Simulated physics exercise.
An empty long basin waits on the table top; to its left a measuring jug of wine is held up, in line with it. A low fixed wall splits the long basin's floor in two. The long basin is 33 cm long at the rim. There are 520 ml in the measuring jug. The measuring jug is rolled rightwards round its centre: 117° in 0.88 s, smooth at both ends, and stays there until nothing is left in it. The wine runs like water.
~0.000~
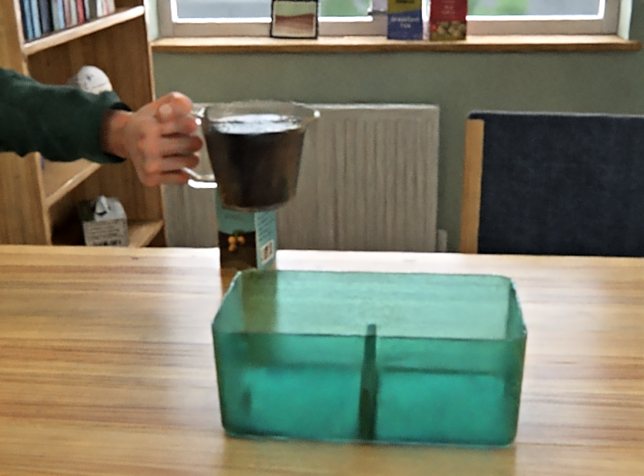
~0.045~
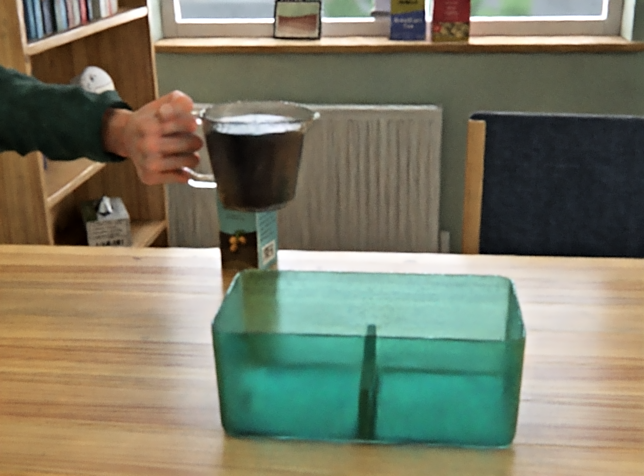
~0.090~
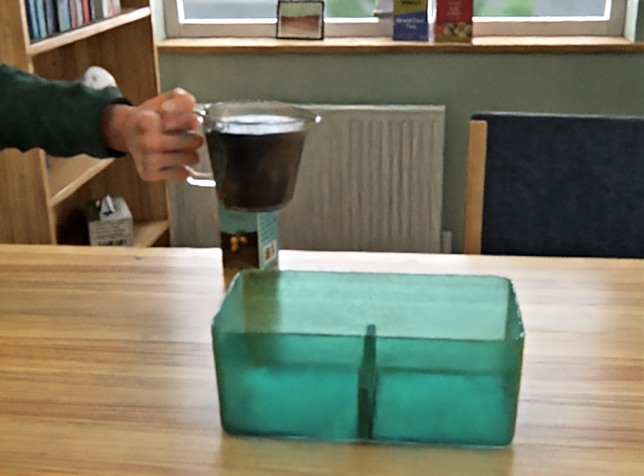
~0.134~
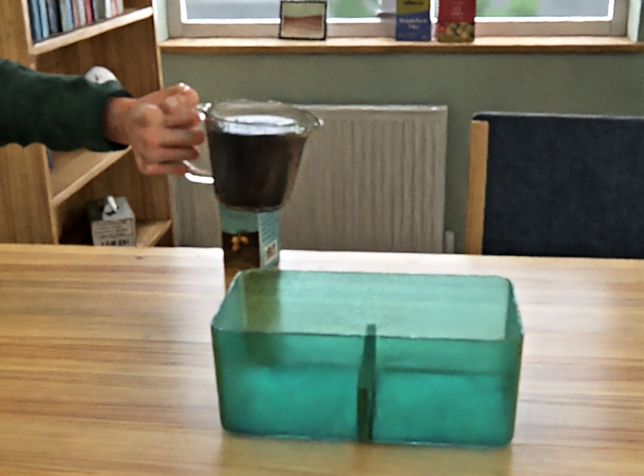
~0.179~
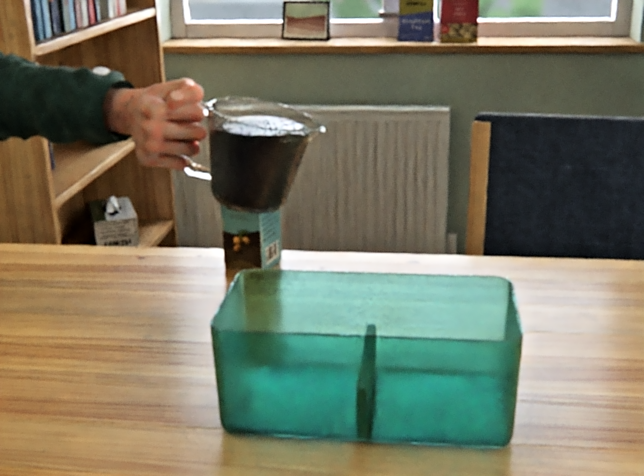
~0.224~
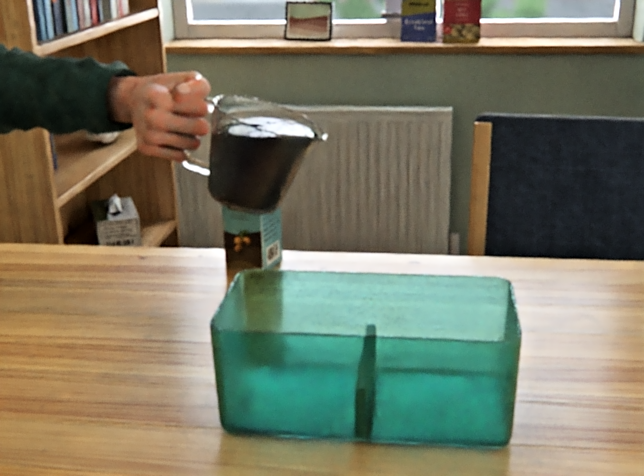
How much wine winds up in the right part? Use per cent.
Roughly 60 per cent is past the wall.
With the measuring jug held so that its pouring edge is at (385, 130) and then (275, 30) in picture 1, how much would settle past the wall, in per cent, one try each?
In turn about 95 and 25 per cent.
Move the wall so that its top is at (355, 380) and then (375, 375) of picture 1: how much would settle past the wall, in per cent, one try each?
In turn about 75 and 55 per cent.
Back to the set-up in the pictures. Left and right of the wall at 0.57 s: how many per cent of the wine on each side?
Near 1 on the left, 14 on the right.
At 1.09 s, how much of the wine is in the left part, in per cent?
Some 38 per cent.
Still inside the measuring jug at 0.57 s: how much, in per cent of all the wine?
Some 52 per cent.
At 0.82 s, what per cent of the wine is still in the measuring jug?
Near 3 in a hundred.
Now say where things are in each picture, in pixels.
The first frame shows tilt 0°; pouring edge (318, 113); surface from (208, 124) to (305, 125); the long basin's rim runs from (225, 299) to (519, 307); the wall's top is at (369, 355).
The second frame shows tilt 1°; pouring edge (318, 115); surface from (208, 125) to (305, 126).
The third frame shows tilt 3°; pouring edge (320, 118); surface from (210, 124) to (305, 127).
The fourth frame shows tilt 7°; pouring edge (322, 122); surface from (212, 124) to (307, 128).
The fifth frame shows tilt 12°; pouring edge (324, 129); surface from (214, 125) to (311, 130).
The sixth frame shows tilt 18°; pouring edge (327, 137); surface from (217, 127) to (317, 132).
By 0.57 s the tilt is 85° and 52 per cent is still to pour, 1 is left of the wall and 14 right of it.
By 0.82 s the tilt is 116° and 3 per cent is still to pour, 27 is left of the wall and 60 right of it.
By 1.09 s the tilt is 117° and 0 per cent is still to pour, 39 is left of the wall and 60 right of it.
By 1.38 s the tilt is 117° and 0 per cent is still to pour, 39 is left of the wall and 60 right of it.
At rest 39 per cent lies left of the wall, 60 right of it and 1 outside.
